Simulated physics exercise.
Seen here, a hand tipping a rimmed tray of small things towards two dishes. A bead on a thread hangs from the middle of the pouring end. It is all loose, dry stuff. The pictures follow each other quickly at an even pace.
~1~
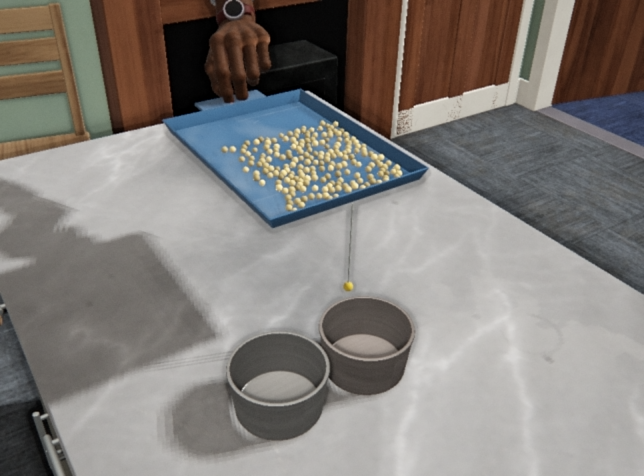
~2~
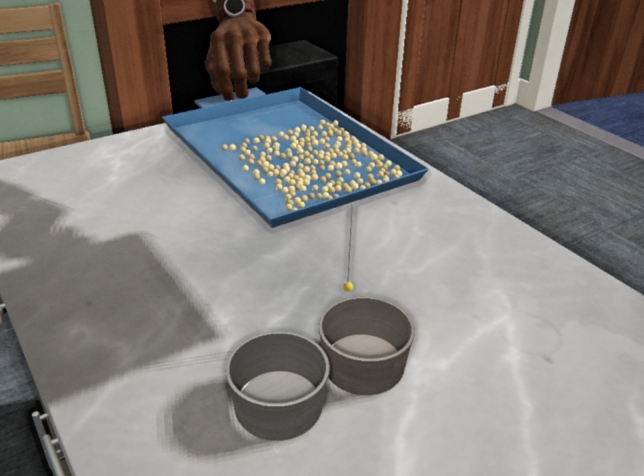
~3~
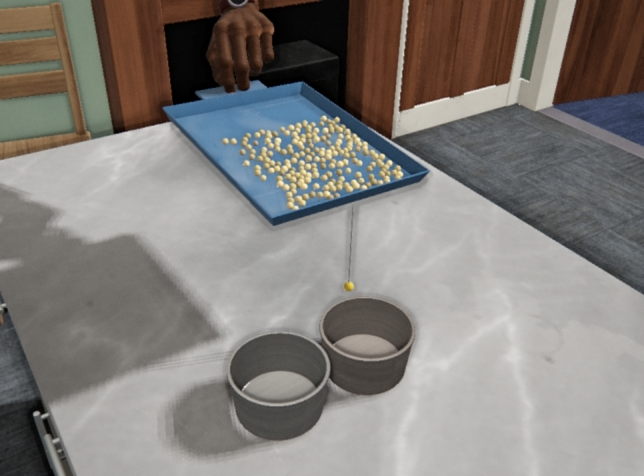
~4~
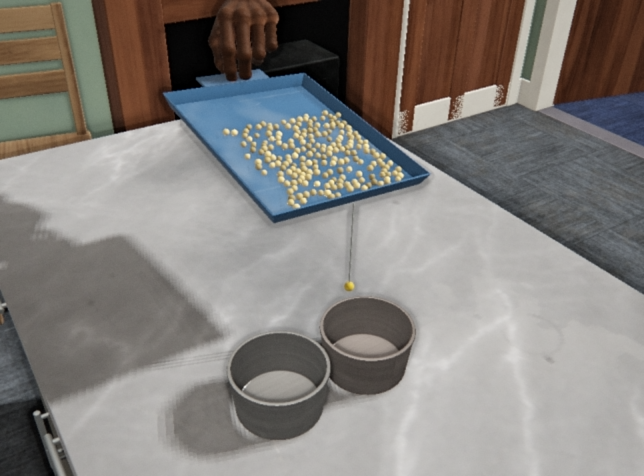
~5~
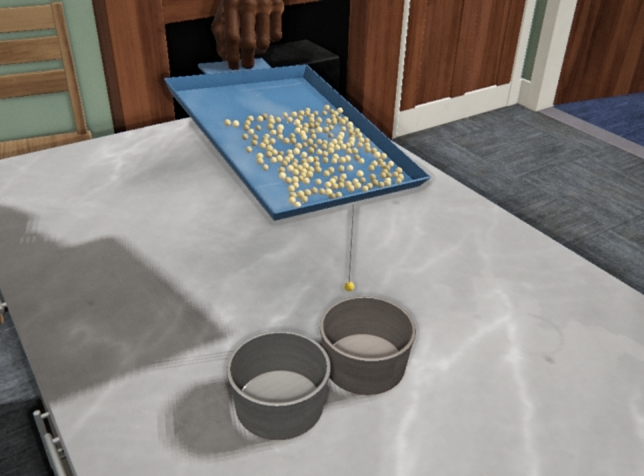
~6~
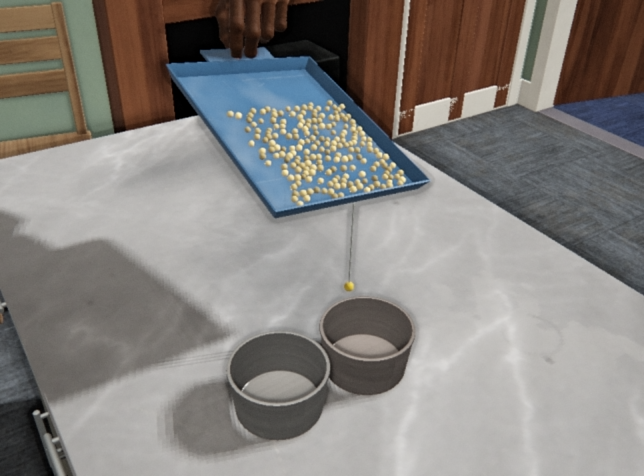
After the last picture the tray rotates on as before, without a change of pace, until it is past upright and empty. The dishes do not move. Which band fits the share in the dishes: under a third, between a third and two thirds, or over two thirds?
Together they catch under a third.
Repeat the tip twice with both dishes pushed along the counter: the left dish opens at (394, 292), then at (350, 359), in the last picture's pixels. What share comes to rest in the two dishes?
The first gives 80 %, the second 0 %.
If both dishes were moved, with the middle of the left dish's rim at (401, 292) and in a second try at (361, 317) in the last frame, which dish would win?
First the left-hand dish, then the right one.
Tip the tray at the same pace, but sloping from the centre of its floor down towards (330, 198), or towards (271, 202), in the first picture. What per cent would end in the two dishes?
About 80 and 10 per cent.
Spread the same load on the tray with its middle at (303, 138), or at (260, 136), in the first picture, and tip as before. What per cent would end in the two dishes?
Near 0 % and 0 %.
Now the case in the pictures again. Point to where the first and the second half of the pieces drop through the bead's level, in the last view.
Early half (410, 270), late half (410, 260).
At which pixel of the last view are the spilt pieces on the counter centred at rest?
Close to (427, 315).
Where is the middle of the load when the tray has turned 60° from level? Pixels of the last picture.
At about (389, 178).
Soon, tray tipped steeply; nearly all on the tray; a stray few outside both; a small part in the air.
A while on, tray tipped right over; a stray few on the tray; a stray few in the right dish; nearly all outside both; a small part in the air.
Towards the end, tray tipped past a quarter turn; a stray few in the right dish; nearly all outside both.
Finally, tray tipped past a quarter turn; none in the left dish; a stray few in the right dish; nearly all outside both.
